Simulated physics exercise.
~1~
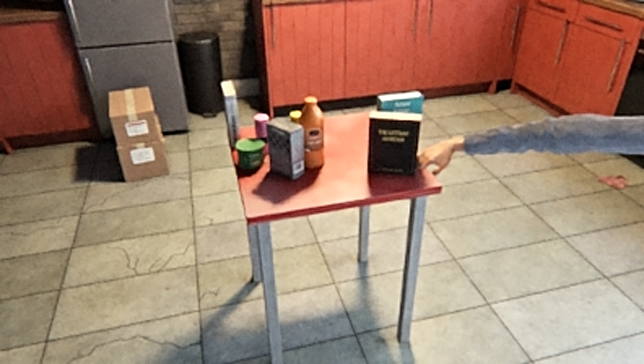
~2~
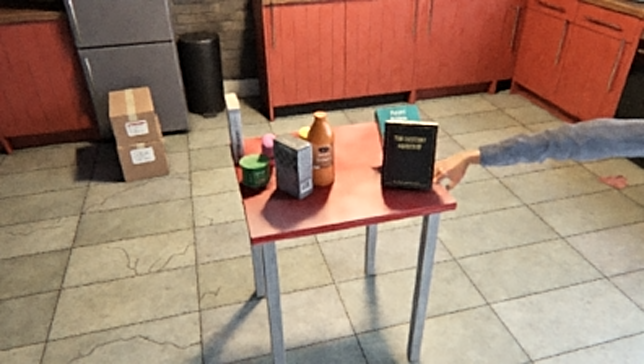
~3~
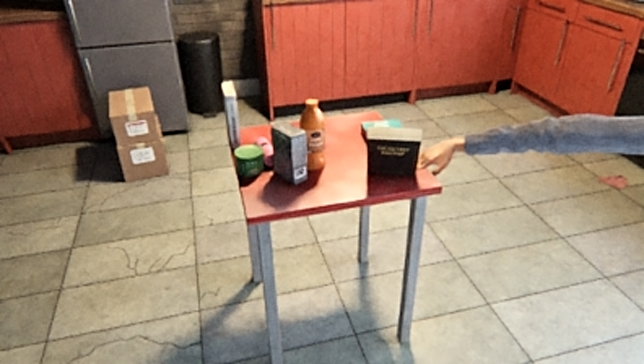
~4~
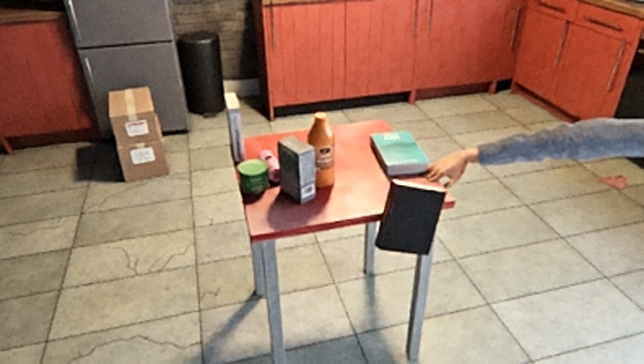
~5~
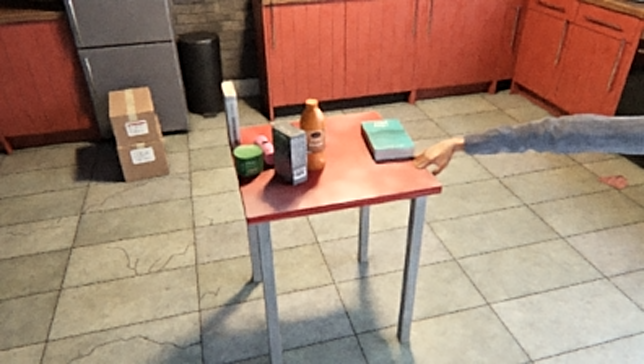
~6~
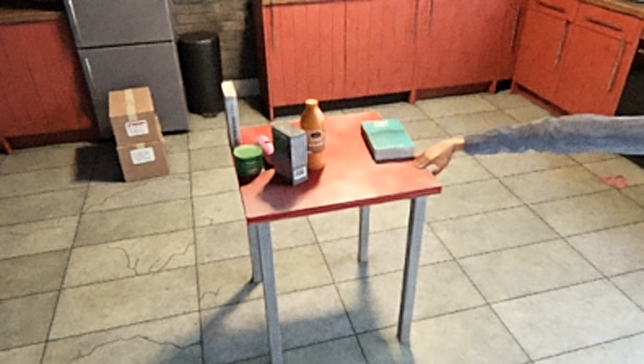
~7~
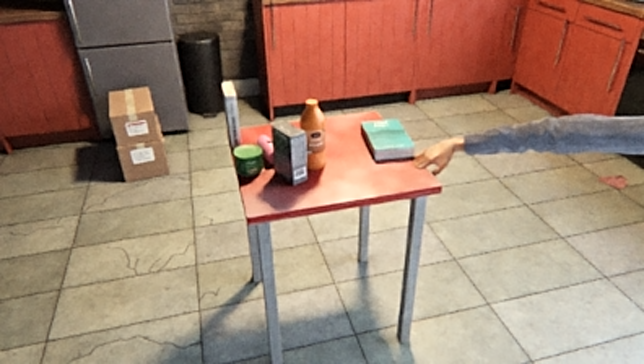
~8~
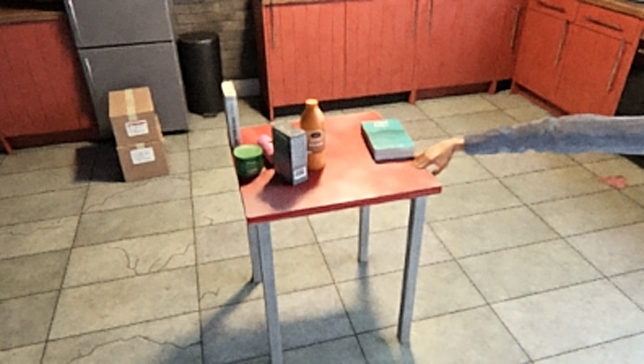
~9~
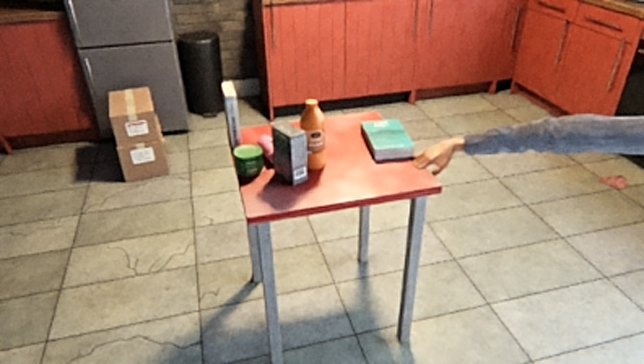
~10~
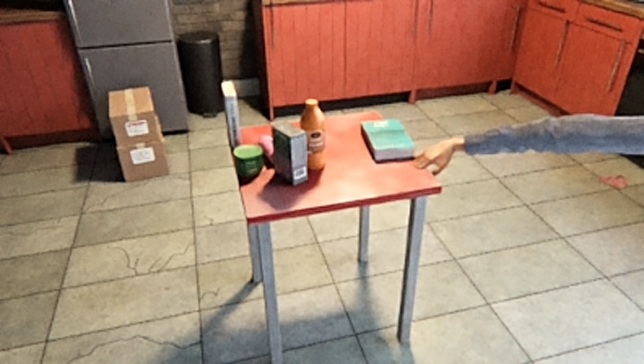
A small red table jerked back and forth beside an outstretched hand, and the black book tipped over the front edge and fell out of sight while the turquoise book toppled flat; the orange bottle, grey packet and green tub stayed standing.
